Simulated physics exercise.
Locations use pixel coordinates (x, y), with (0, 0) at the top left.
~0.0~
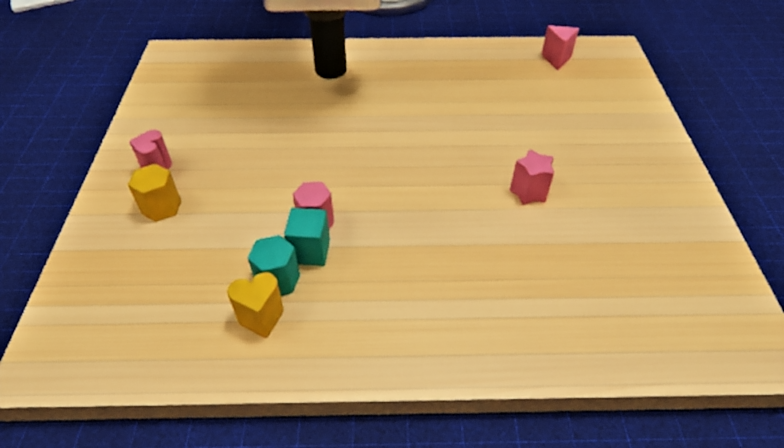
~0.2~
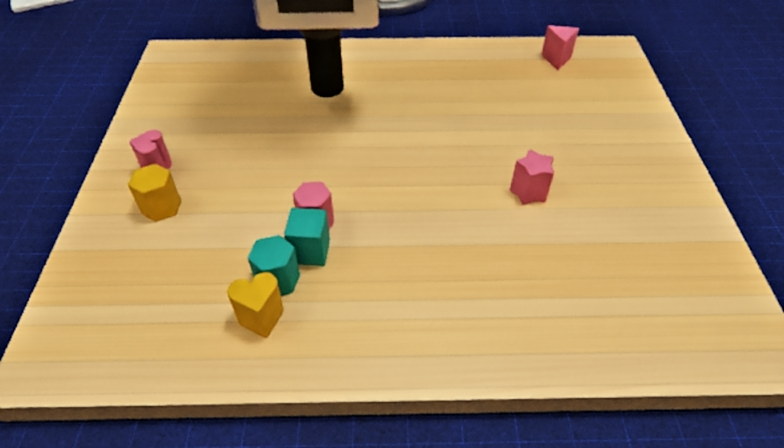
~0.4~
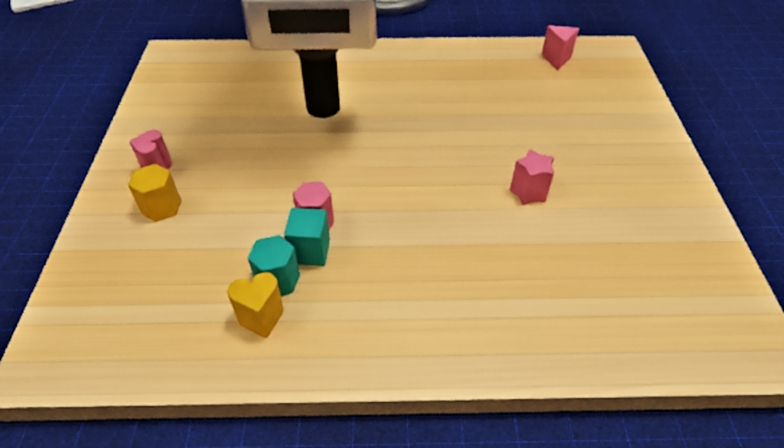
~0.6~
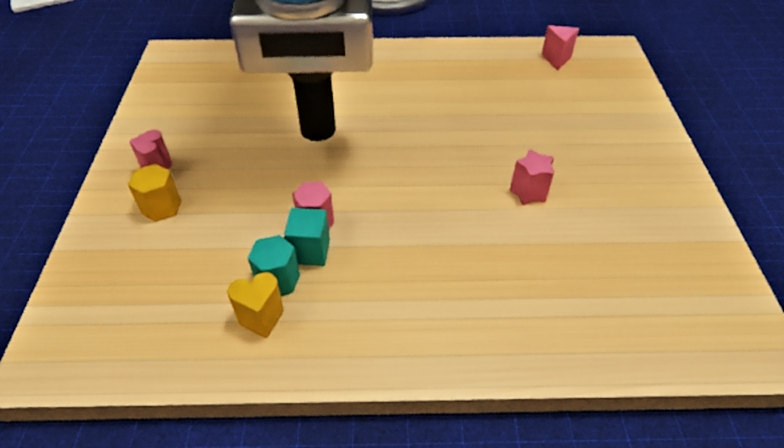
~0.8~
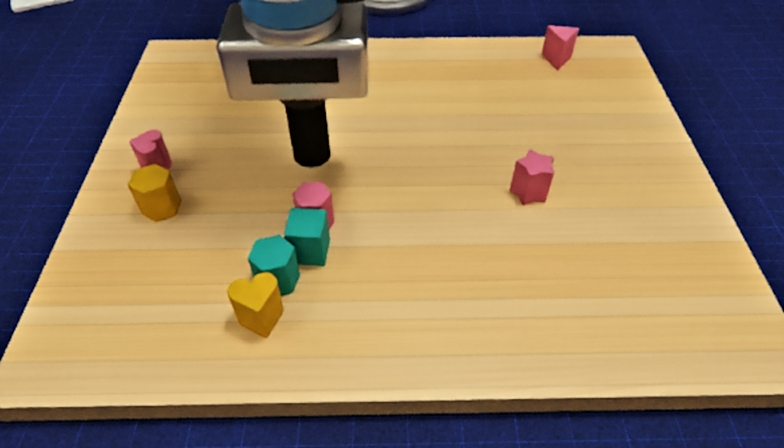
At the start, a black stick hangs near the top of a wooden board scattered with pink, yellow and turquoise blocks. The robot arm moves the stick steadily down the board, drifting slightly left, until it is just above the pink hexagonal block, while every block stays still.
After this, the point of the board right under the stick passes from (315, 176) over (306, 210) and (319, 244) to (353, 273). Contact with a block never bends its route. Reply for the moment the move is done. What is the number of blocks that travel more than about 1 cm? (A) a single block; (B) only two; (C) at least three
My answer is option B.
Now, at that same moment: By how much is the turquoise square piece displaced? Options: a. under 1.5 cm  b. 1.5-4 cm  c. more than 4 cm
That would be c.
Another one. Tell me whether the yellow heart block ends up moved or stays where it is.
At the end, its place is the same.
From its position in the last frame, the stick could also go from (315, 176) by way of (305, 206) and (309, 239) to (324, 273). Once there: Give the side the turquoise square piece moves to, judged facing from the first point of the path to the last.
Heads left.
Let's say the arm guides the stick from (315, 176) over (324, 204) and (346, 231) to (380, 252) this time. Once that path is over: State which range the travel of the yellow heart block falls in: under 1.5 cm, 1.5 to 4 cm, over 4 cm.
It shifts by less than 1.5 cm.
The first path, step by step. One third of the way, stick at (303, 189); turquoise square piece at (311, 234), turned 15° clockwise; pink hexagonal block at (317, 204), turned 25° anticlockwise.
Two thirds of the way, stick at (316, 225); turquoise hexagonal block at (269, 255); turquoise square piece at (317, 250), turned 50° clockwise; pink hexagonal block at (352, 225), turned 80° anticlockwise.
At the end, stick at (351, 254); yellow heart block unmoved; turquoise hexagonal block at (269, 255); turquoise square piece at (327, 274), turned 115° clockwise; pink hexagonal block at (391, 237), turned 110° anticlockwise.
